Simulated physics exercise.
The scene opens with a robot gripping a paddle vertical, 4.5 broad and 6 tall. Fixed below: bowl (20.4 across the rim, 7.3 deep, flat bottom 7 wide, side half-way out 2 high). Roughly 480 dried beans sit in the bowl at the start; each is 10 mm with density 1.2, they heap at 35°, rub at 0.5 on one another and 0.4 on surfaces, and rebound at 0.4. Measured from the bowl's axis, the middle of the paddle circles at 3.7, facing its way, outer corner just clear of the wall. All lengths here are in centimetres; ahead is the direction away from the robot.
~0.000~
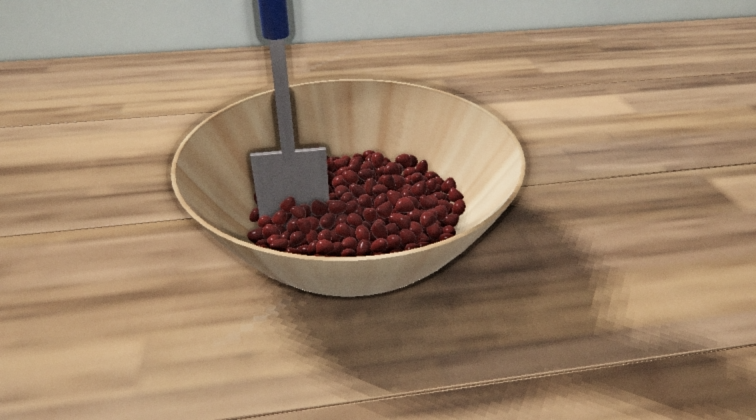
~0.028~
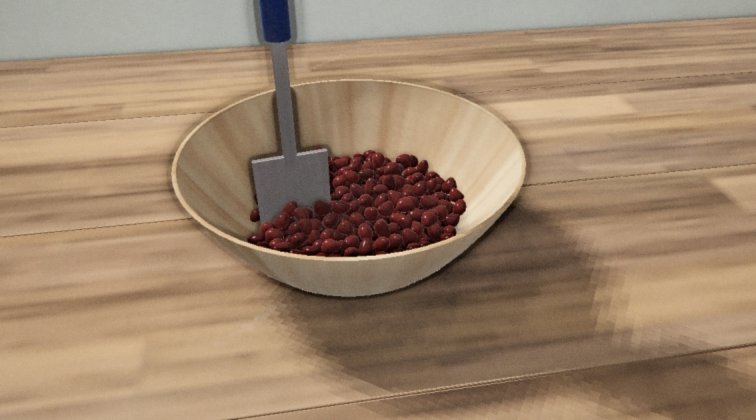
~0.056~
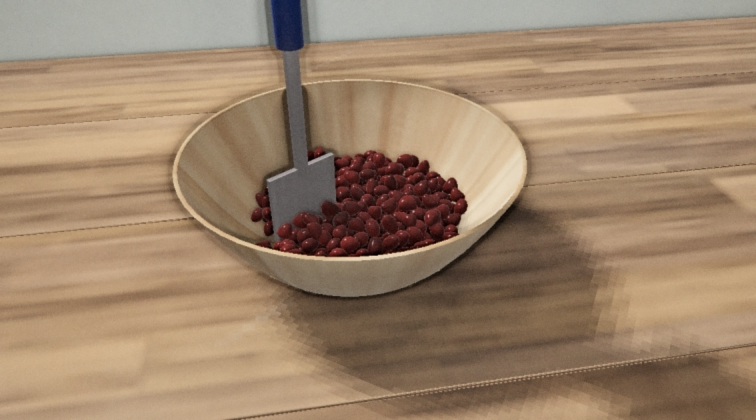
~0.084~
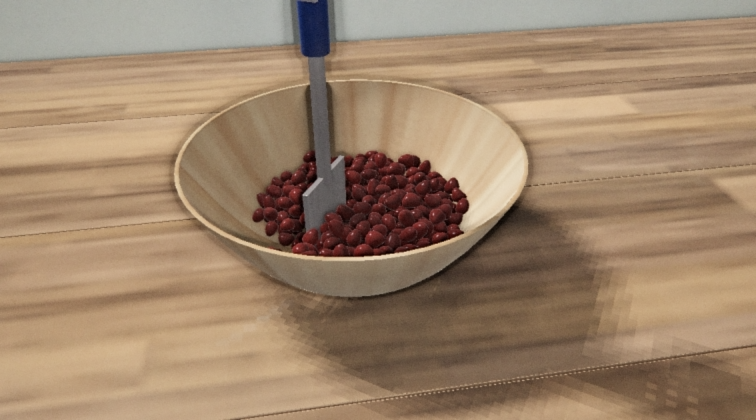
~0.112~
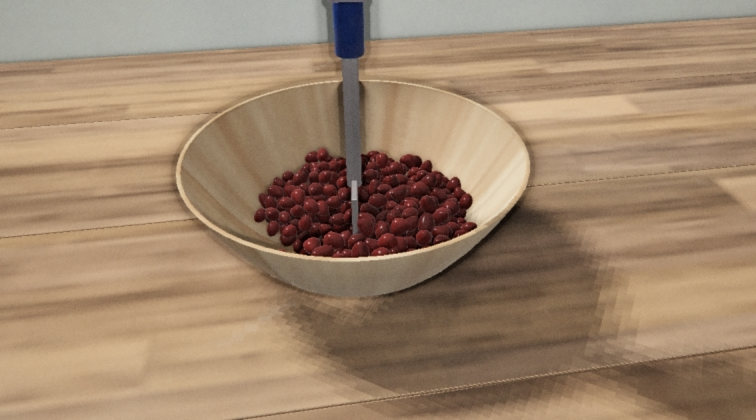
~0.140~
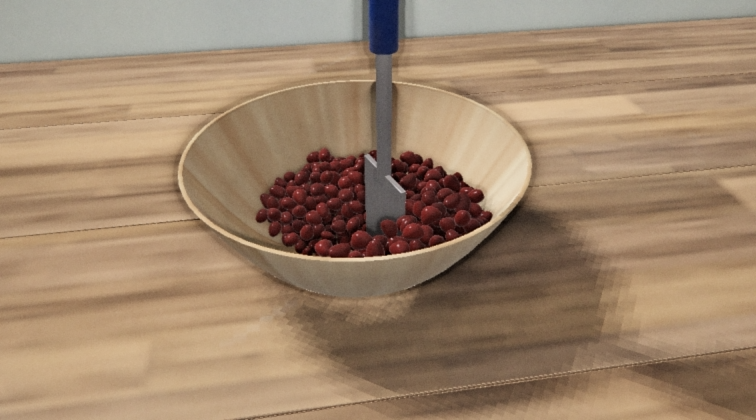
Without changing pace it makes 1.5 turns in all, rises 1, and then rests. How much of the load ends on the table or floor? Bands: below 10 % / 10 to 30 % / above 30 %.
Below 10 %.
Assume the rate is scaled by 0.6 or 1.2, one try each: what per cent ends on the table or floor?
Some 0 and 15 per cent.
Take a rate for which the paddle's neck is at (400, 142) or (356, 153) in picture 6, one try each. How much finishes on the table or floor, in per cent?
Near 15 per cent for the first, near 5 per cent for the second.
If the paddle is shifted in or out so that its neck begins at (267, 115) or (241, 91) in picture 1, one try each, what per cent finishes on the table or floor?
Near 15 and 0 in a hundred, one try each.
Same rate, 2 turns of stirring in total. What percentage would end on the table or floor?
That would give some 10 percent.
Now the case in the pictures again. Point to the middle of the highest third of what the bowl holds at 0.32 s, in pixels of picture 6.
That third sits centred at about (347, 127).
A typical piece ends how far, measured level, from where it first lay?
Level distance: About 7 cm.
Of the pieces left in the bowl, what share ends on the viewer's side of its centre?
Estimate: Some 50 %.
After 0.32 s, 274° round, highest piece 10 above the table; 462 in the bowl, 3 on the table or floor, 13 in flight or on the tool.
After 0.51 s, 79° round, highest piece 9 above the table; 452 in the bowl, 23 on the table or floor, 3 in flight or on the tool.
After 0.80 s, 180° round, highest piece 6 above the table; 449 in the bowl, 29 on the table or floor.
After 1.50 s, 180° round, highest piece 6 above the table; 449 in the bowl, 29 on the table or floor.
At rest, 449 in the bowl, 29 on the table or floor. That is 6 % on the table or floor.
